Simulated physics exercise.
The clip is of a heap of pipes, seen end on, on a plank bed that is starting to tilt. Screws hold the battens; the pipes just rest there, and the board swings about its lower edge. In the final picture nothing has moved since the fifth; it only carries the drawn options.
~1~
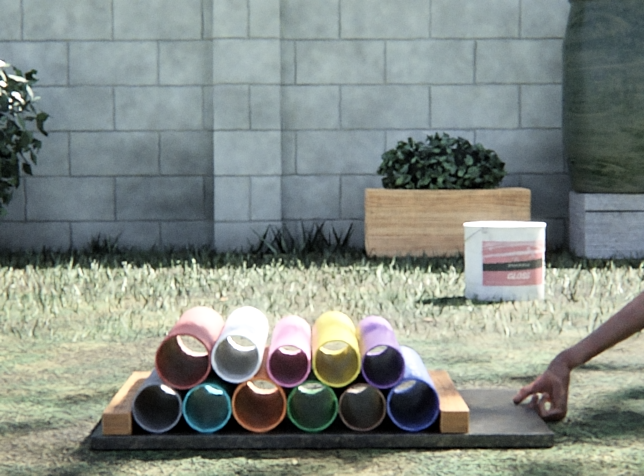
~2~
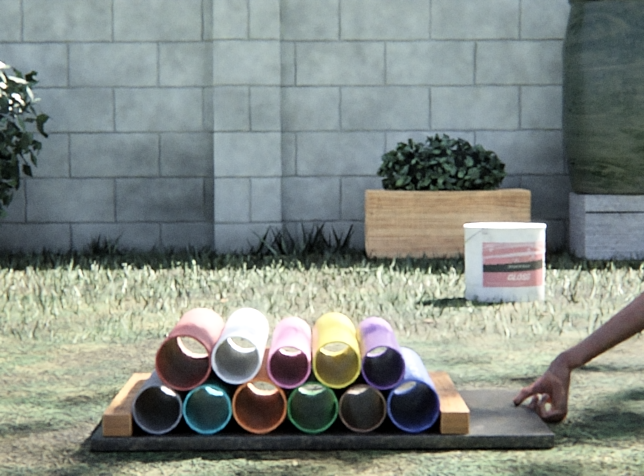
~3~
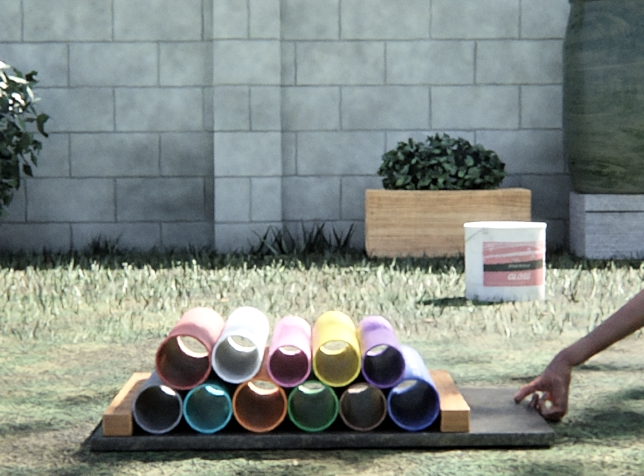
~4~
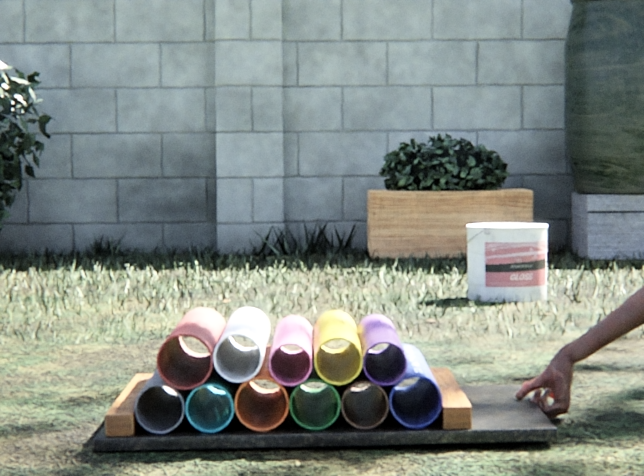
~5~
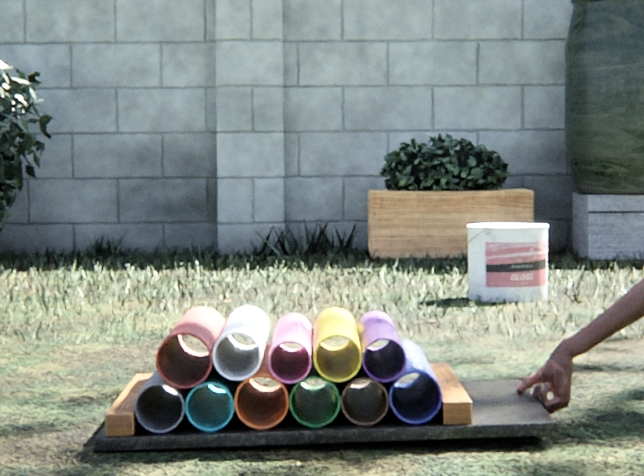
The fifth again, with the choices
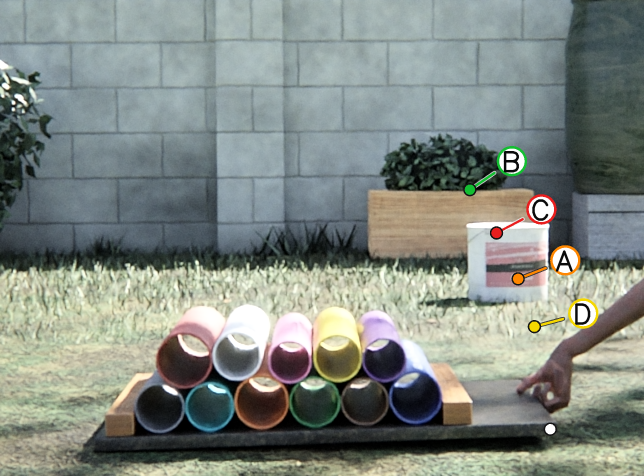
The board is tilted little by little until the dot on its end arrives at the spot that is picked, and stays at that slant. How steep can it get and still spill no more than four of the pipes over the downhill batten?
No higher than C.
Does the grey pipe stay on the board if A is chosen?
Yes.
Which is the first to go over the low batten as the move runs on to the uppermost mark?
It is the red one.
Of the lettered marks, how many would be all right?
Three of them.
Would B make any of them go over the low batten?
Yes, at B.
On the marked copy, A at (518, 279); B at (470, 190); C at (497, 233); D at (535, 327); the white dot at (550, 429).
Taking C. A third of the way, board at 16°.
Two thirds of the way, board at 27°.
When it is over, board at 27°, two over the low batten (red, white).
As for the rest, A two over the low batten (red, white); B five over the low batten; D none over the low batten.
